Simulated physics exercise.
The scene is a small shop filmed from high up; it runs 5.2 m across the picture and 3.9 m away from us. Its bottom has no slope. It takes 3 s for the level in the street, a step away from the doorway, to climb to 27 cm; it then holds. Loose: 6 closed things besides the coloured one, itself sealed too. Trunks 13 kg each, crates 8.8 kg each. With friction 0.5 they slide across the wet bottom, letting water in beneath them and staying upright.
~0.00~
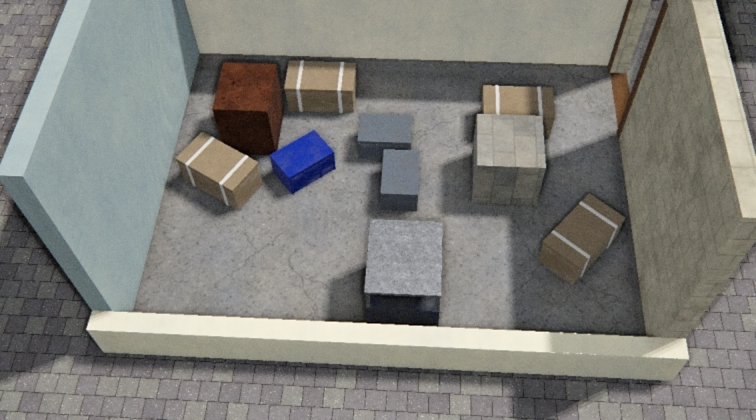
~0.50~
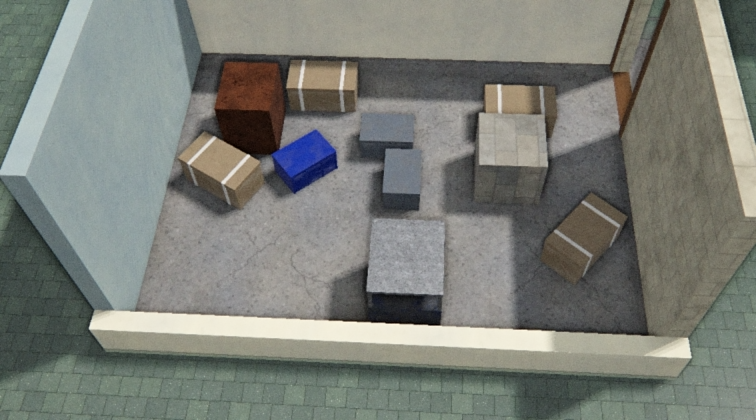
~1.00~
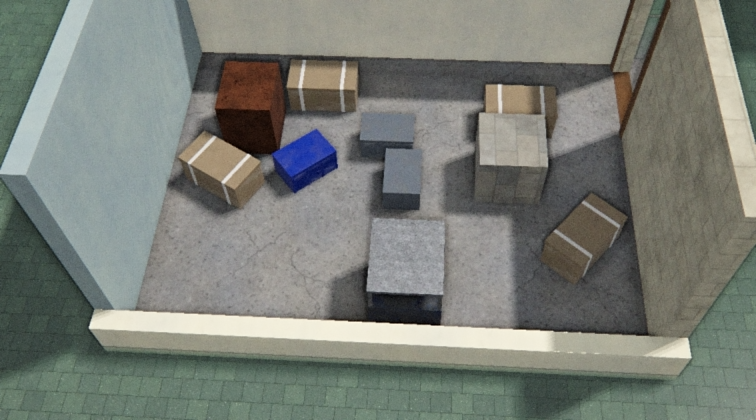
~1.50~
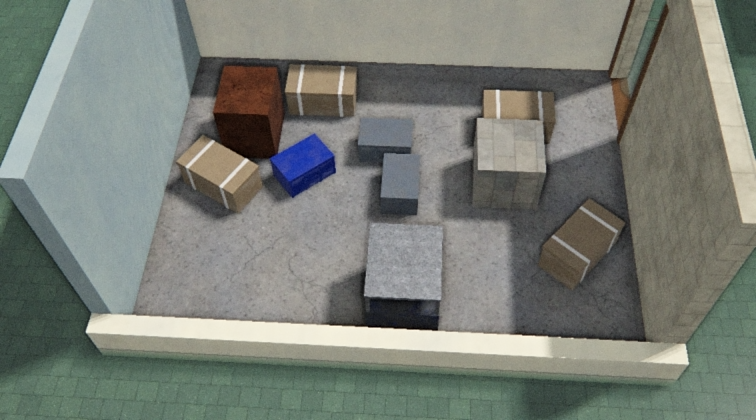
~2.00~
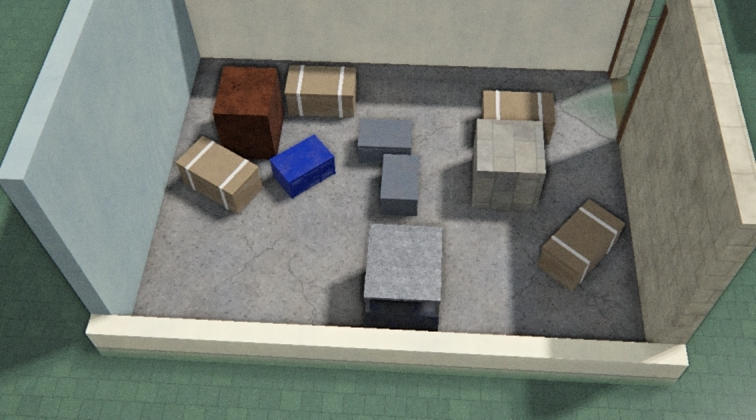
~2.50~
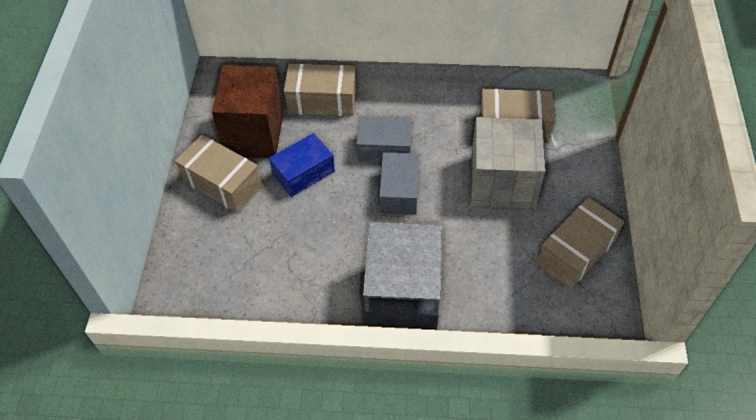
In a small shop of boxes and crates, shallow water creeps in at the doorway.
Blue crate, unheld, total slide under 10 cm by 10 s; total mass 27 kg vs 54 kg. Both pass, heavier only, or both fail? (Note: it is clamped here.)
Heavier only.
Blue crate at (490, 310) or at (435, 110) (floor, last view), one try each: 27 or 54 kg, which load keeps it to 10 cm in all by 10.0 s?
Log: Try 1 the lighter pick works; try 2 the heavier pick is required.
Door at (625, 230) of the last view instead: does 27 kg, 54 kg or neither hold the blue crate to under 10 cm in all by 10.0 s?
Then the lighter mass works.
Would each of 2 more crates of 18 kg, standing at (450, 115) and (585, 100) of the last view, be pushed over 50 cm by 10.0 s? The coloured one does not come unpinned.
Above the mark, then above the mark.
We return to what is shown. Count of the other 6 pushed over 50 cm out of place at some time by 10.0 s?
All told, that gives 5.
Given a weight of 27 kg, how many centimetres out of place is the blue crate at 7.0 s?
Displacement near 30 cm.
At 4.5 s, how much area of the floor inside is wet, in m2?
Roughly 8.0 m2.
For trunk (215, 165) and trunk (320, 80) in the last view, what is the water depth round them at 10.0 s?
Close to 11 and 12 centimetres.
After 3.5 s the blue crate would be 0 cm from its start with 27 kg and 0 cm from its start with 54 kg; 0 cm of water round it then.
After 4.5 s the blue crate would be 0 cm from its start with 27 kg and 0 cm from its start with 54 kg; 0 cm of water round it then.
After 7.0 s the blue crate would be 26 cm from its start with 27 kg and 1 cm from its start with 54 kg; 8 cm of water round it then.
After 10.0 s the blue crate would be 47 cm from its start with 27 kg and 1 cm from its start with 54 kg; 11 cm of water round it then.
